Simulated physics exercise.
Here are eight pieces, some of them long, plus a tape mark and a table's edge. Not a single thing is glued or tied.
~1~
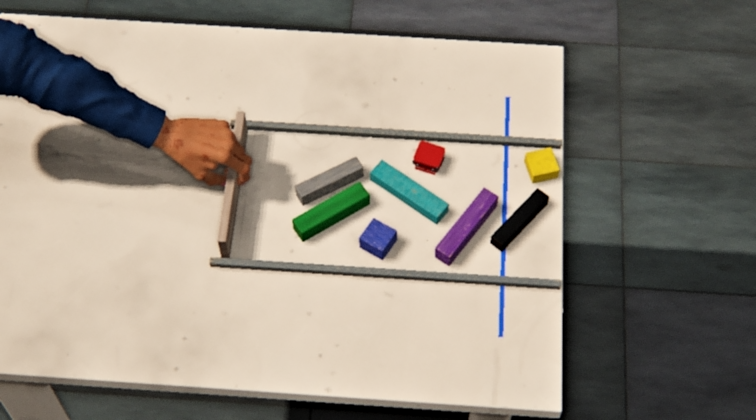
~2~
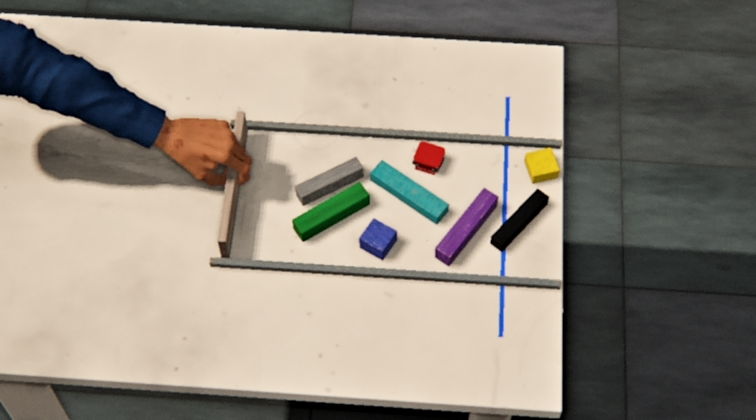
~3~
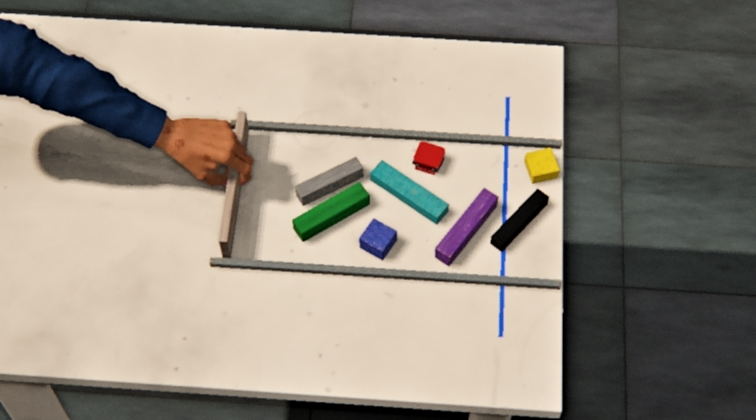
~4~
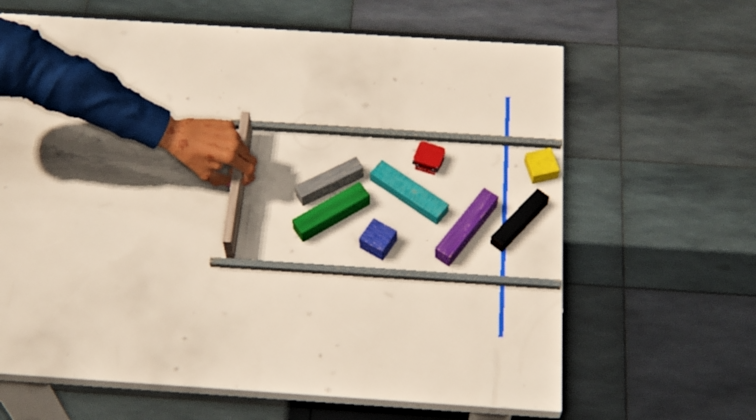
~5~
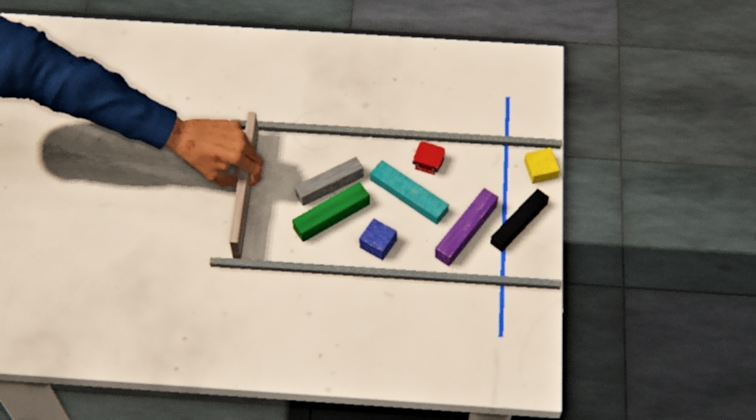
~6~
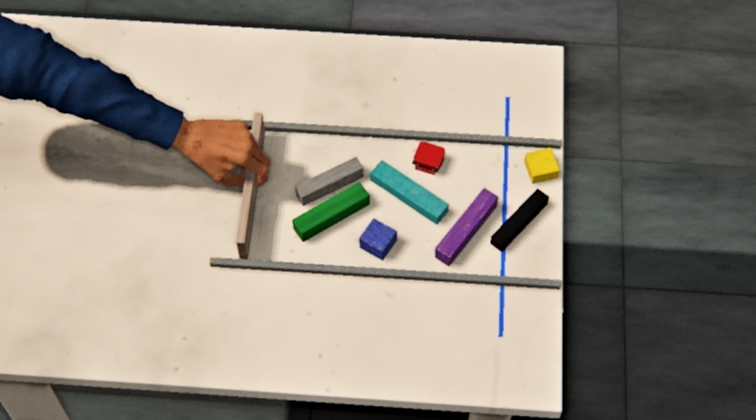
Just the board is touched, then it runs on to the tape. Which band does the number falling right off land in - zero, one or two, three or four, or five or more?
The number going over the edge will be three or at most four.
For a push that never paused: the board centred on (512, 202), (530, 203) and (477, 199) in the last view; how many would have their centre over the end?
Respectively, 4, 6 and 1.
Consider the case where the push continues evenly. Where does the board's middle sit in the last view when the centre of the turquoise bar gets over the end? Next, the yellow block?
Turquoise bar: (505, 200); yellow block: (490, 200).
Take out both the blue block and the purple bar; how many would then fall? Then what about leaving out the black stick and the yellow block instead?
Tally per try: 2 / 1.
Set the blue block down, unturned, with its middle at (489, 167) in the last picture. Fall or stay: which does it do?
That blue block heads down.
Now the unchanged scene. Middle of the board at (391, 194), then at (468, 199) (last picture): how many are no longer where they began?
Tally: First 6; then 8.
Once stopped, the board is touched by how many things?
That makes 2.
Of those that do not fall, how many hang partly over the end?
I make it 2.
Soon after, none off yet; yellow block at rest near (542, 166); black stick at rest near (520, 220); purple bar at rest near (467, 227).
At rest, the number that fall off is three or four; fallen, purple bar, black stick and yellow block.
